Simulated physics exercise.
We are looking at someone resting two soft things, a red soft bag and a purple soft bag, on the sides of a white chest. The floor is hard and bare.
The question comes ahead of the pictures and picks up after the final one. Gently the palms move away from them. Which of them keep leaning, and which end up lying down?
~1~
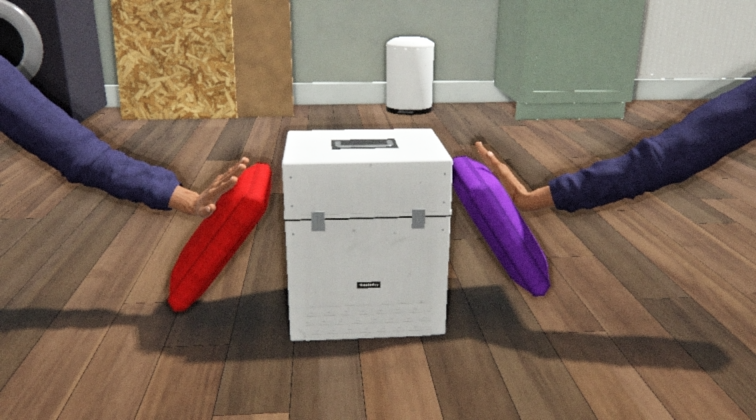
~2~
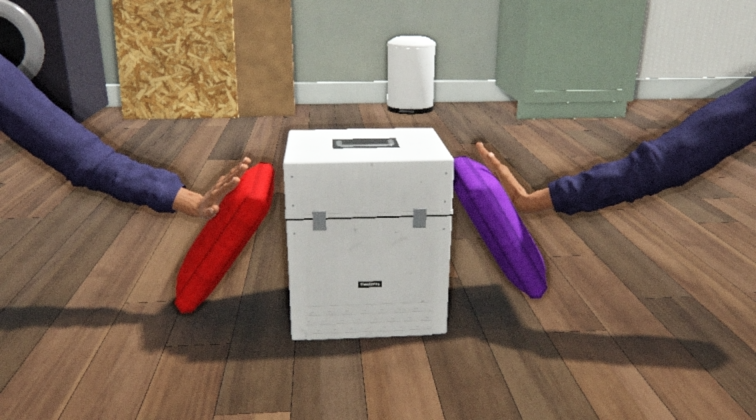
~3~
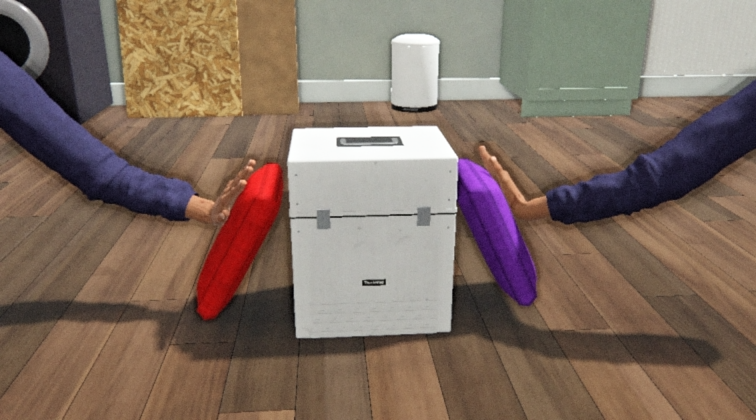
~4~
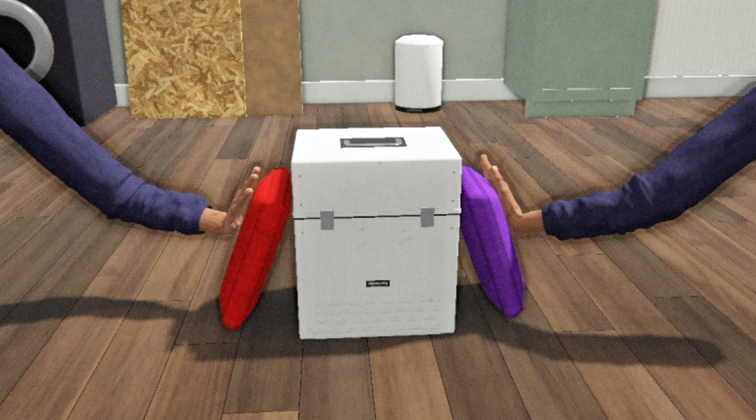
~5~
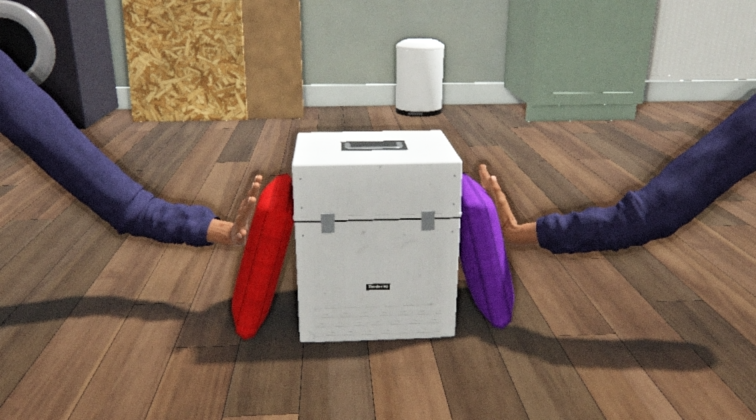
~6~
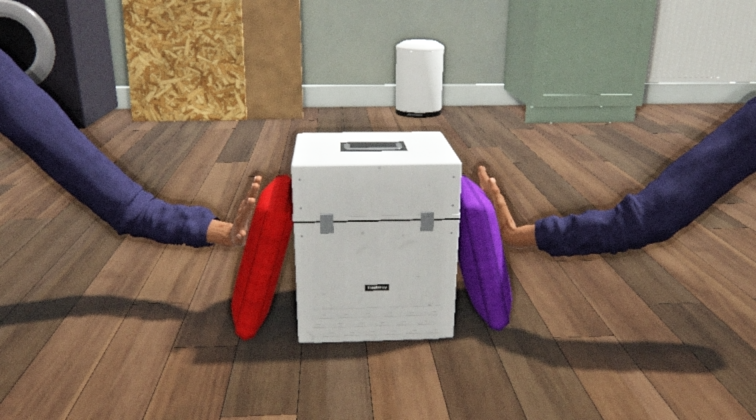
I would expect this: The red soft bag keeps leaning, the purple soft bag keeps leaning.
Then, 0.24 s past the final frame, red soft bag still up near (265, 256); purple soft bag still up near (478, 251).
Then, 0.70 s past the final frame, red soft bag still up near (266, 256); purple soft bag still up near (476, 251).
When it is over, red soft bag still up near (266, 255); purple soft bag still up near (477, 251). The red soft bag remains propped up and the purple soft bag keeps leaning.
